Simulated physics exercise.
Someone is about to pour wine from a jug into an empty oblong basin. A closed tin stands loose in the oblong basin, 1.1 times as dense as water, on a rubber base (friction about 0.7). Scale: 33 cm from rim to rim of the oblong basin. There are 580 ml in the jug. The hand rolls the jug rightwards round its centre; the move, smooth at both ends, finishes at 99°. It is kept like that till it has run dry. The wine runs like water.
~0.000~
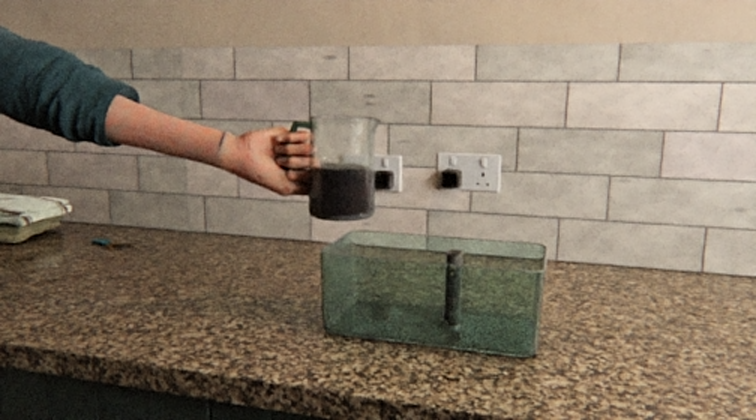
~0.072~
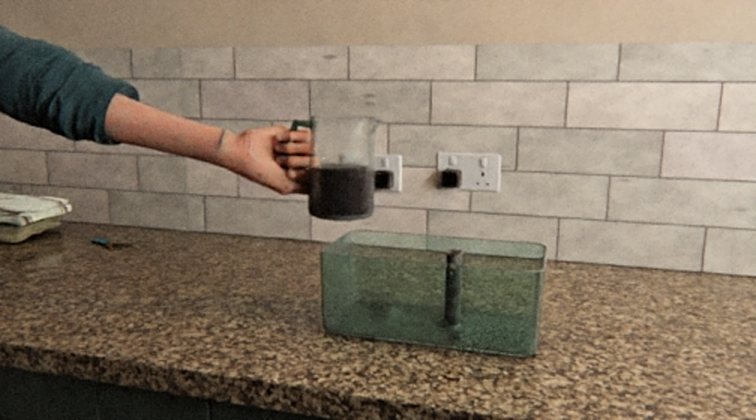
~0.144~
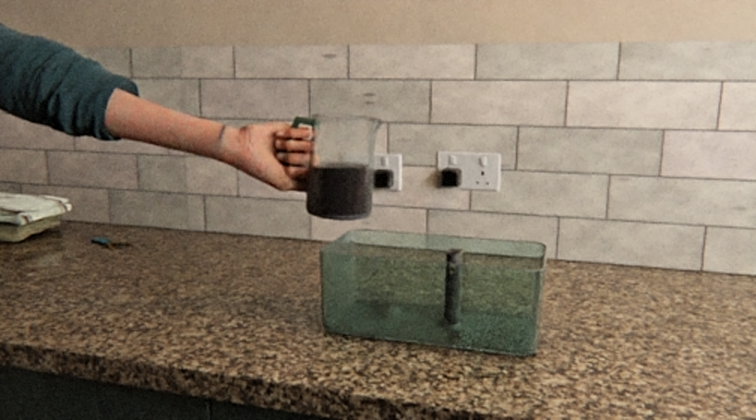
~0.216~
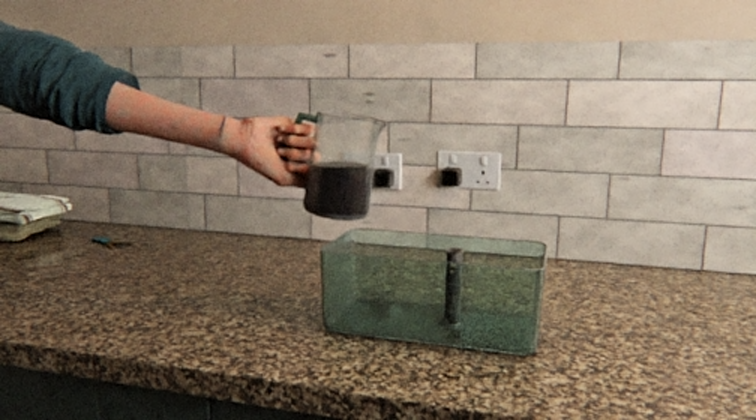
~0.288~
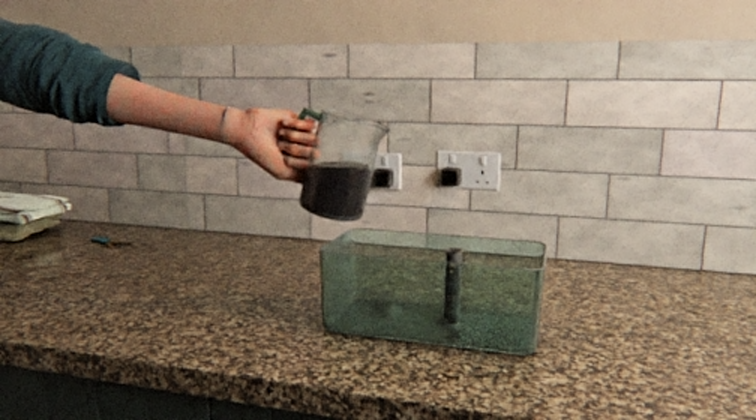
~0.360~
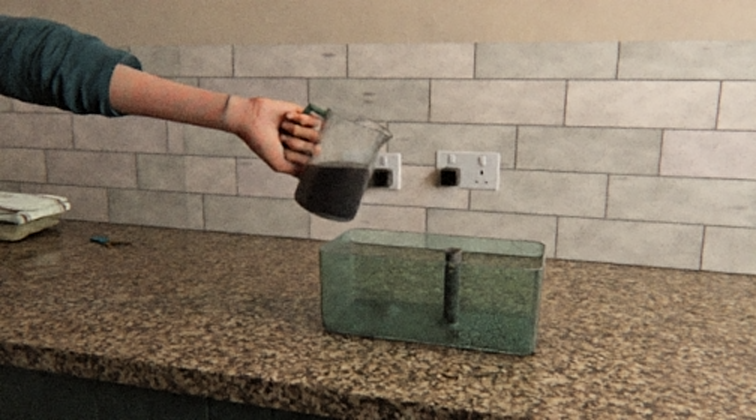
A hand held a clear jug of dark liquid above a greenish see-through basin with a dark upright object inside, then slowly tilted the jug to the right.
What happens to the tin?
The tin falls.
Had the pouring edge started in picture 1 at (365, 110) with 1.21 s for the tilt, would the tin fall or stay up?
Then it remains upright.
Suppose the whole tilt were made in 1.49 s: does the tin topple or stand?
The tin goes over.
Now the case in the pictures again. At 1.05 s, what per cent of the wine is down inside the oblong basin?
Some 20 per cent.
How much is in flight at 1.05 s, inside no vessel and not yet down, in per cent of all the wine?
About 18 per cent.
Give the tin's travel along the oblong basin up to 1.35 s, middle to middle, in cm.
Some 4 cm.
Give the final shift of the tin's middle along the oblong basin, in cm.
Some 7.5 cm.
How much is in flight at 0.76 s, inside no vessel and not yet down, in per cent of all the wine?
Near 0 in a hundred.
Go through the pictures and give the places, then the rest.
In the first frame, it leans 0°; its right rim is at (380, 120); the wine meets the walls at (315, 166) and (371, 169); the oblong basin's rim runs from (336, 242) to (545, 259); the tin's top is at (455, 255).
In the second frame, it leans 1°; its right rim is at (381, 120); the wine meets the walls at (315, 166) and (371, 168).
In the third frame, it leans 4°; its right rim is at (383, 121); the wine meets the walls at (314, 166) and (371, 167).
In the fourth frame, it leans 8°; its right rim is at (386, 124); the wine meets the walls at (314, 165) and (372, 167).
In the fifth frame, it leans 14°; its right rim is at (389, 129); the wine meets the walls at (312, 166) and (371, 167).
In the sixth frame, it leans 21°; its right rim is at (393, 136); the wine meets the walls at (311, 165) and (370, 167).
Then, 0.76 s in, the tilt is 71° and 100 per cent is still to pour; the tin stands where it began.
Then, 1.05 s in, the tilt is 96° and 61 per cent is still to pour; the tin stands where it began.
Then, 1.35 s in, the tilt is 99° and 20 per cent is still to pour; the tin leans 20°.
Then, 1.68 s in, the tilt is 99° and 5 per cent is still to pour; the tin lies on its side.
Finally, the tin lies on its side.
